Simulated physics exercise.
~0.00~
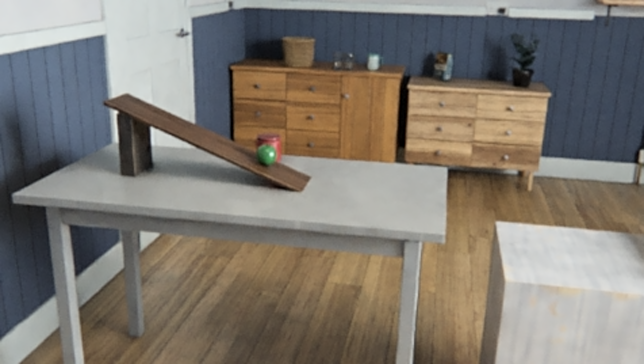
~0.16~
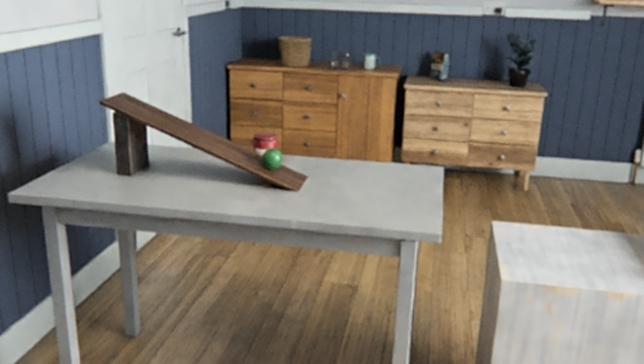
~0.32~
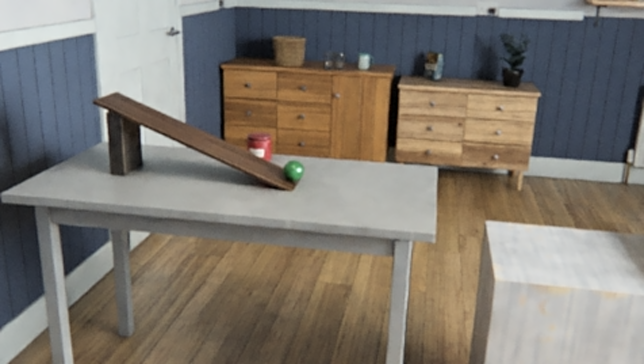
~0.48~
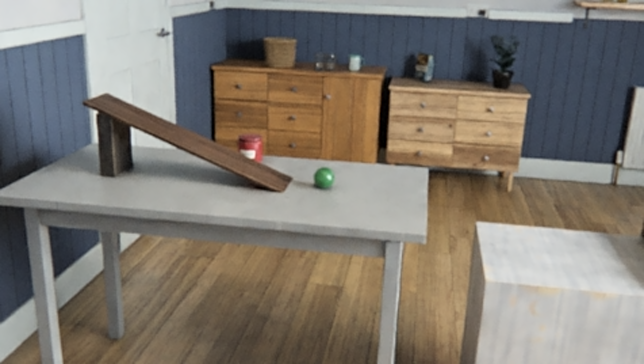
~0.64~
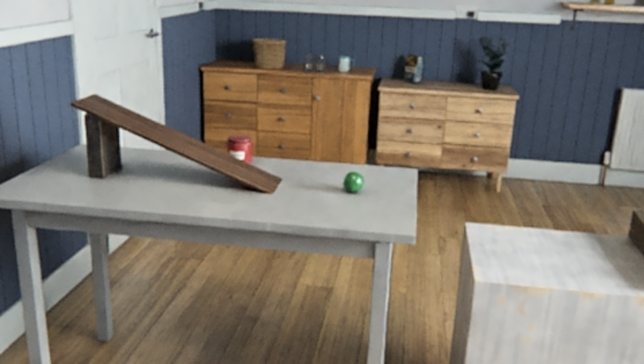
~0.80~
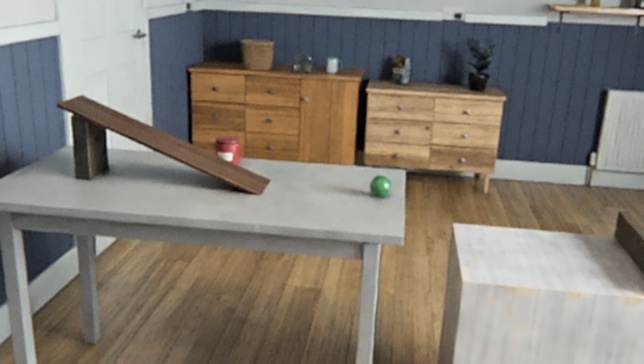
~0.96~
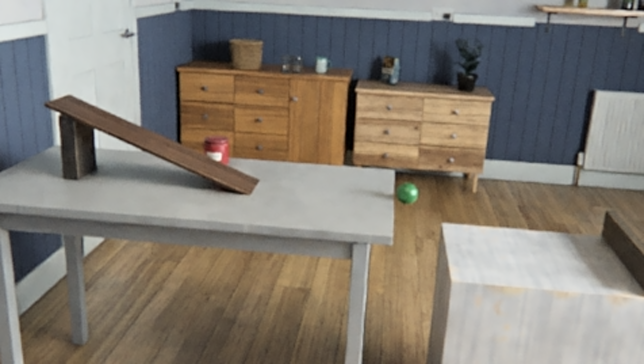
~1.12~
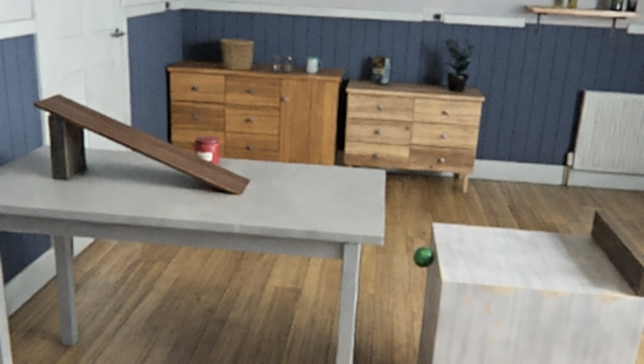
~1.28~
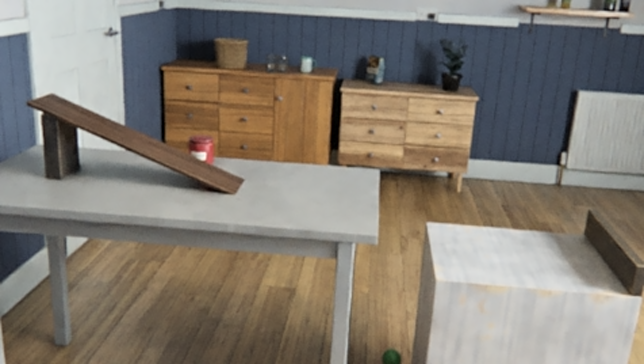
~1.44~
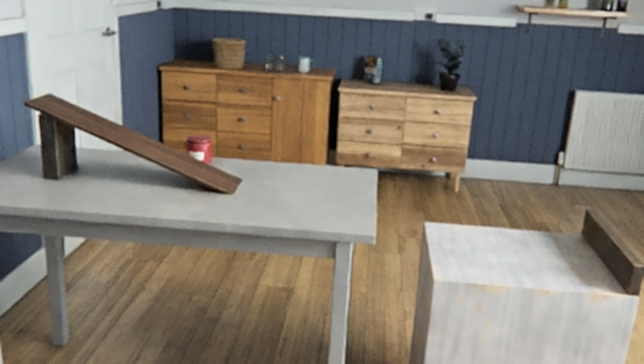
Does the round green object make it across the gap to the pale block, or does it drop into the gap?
It drops into the gap. It leaves the table's edge but comes up short of the block's top and falls down out of view.
